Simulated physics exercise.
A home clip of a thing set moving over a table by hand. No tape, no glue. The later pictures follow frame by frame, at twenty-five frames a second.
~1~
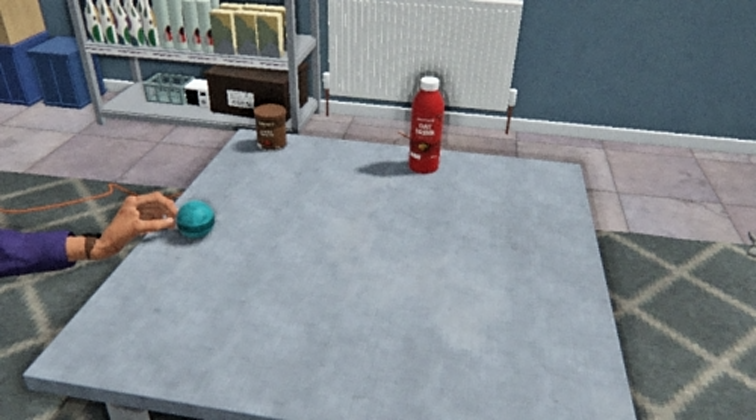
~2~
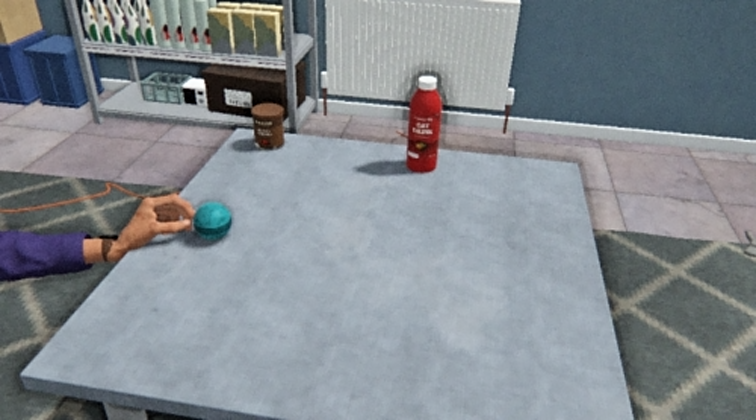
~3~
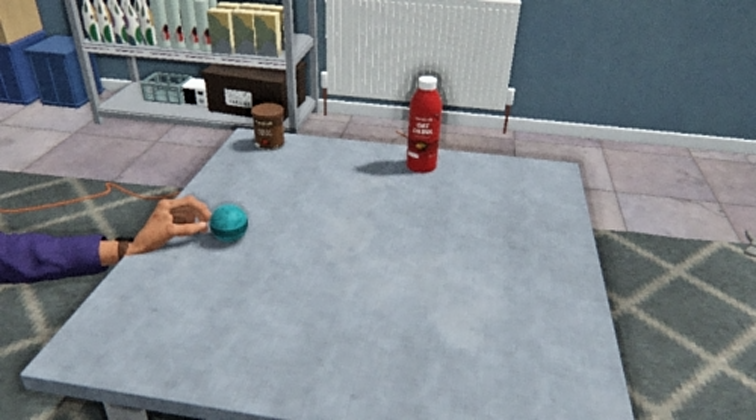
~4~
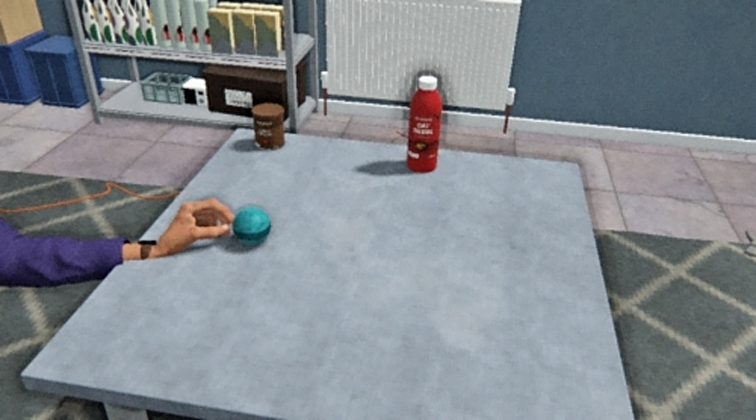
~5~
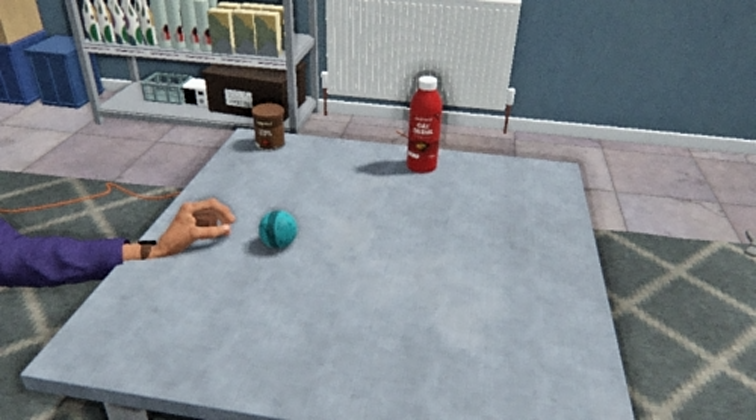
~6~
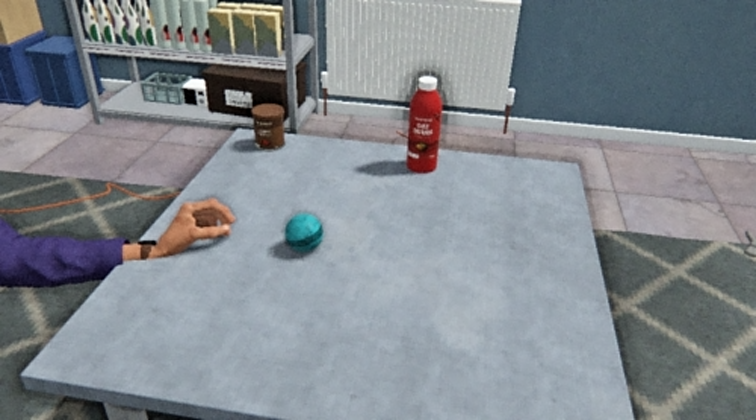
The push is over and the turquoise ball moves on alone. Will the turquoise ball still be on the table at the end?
The turquoise ball drops to the floor.
Then, 0.20 s on from there, turquoise ball shifted well along near (436, 250).
Then, 0.50 s on from there, turquoise ball now off the table.
Then, 0.90 s on from there, things are still on the move.
In the end, off the table, turquoise ball.
